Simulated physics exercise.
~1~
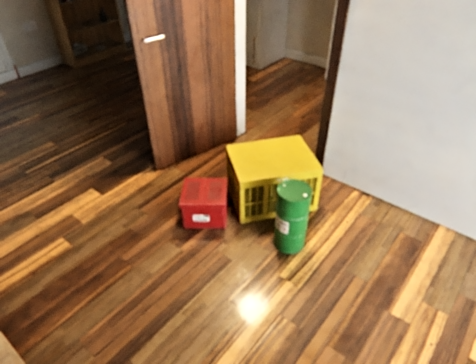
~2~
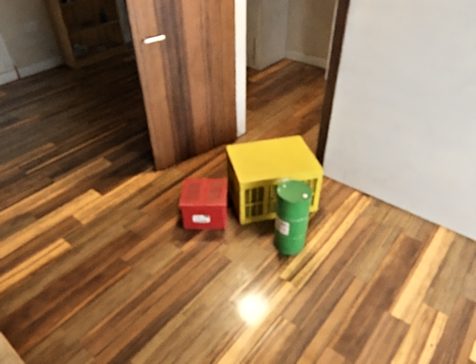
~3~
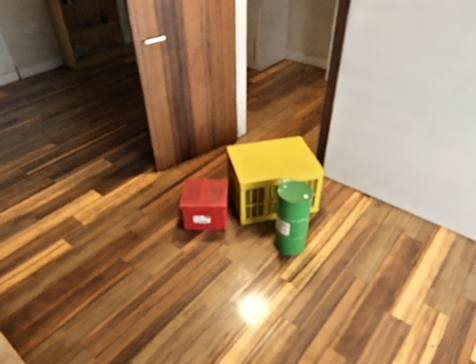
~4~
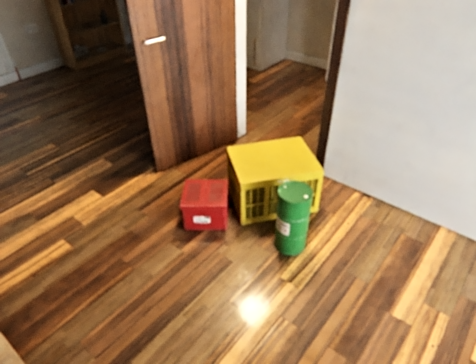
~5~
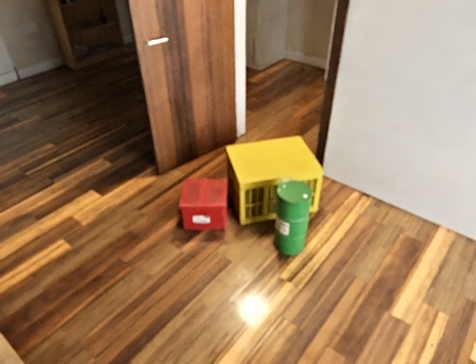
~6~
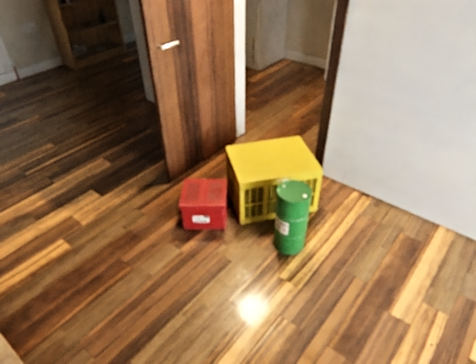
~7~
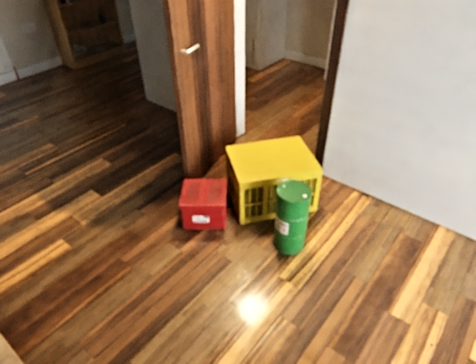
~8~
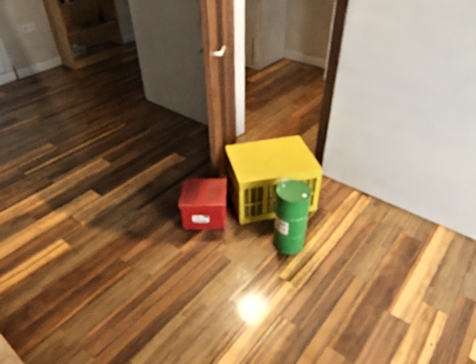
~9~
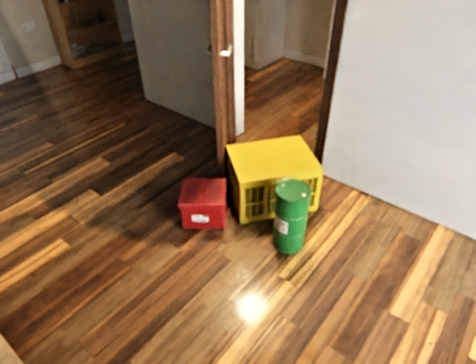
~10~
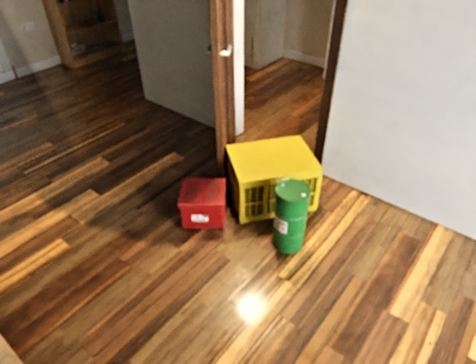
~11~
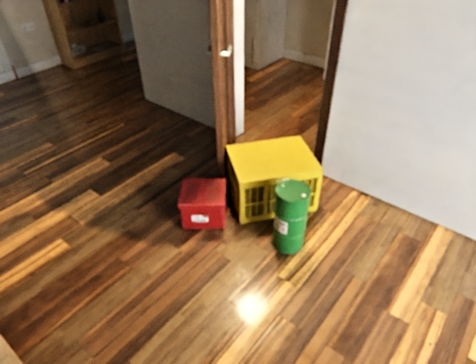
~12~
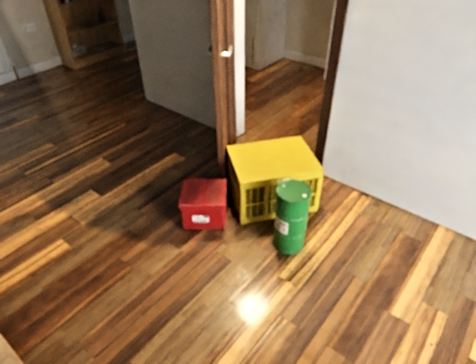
A wooden door standing open in a room with a wood floor stayed still at first, then swung partway to the right and stopped, still open, near a yellow chest, a red tote and a green canister that never moved.
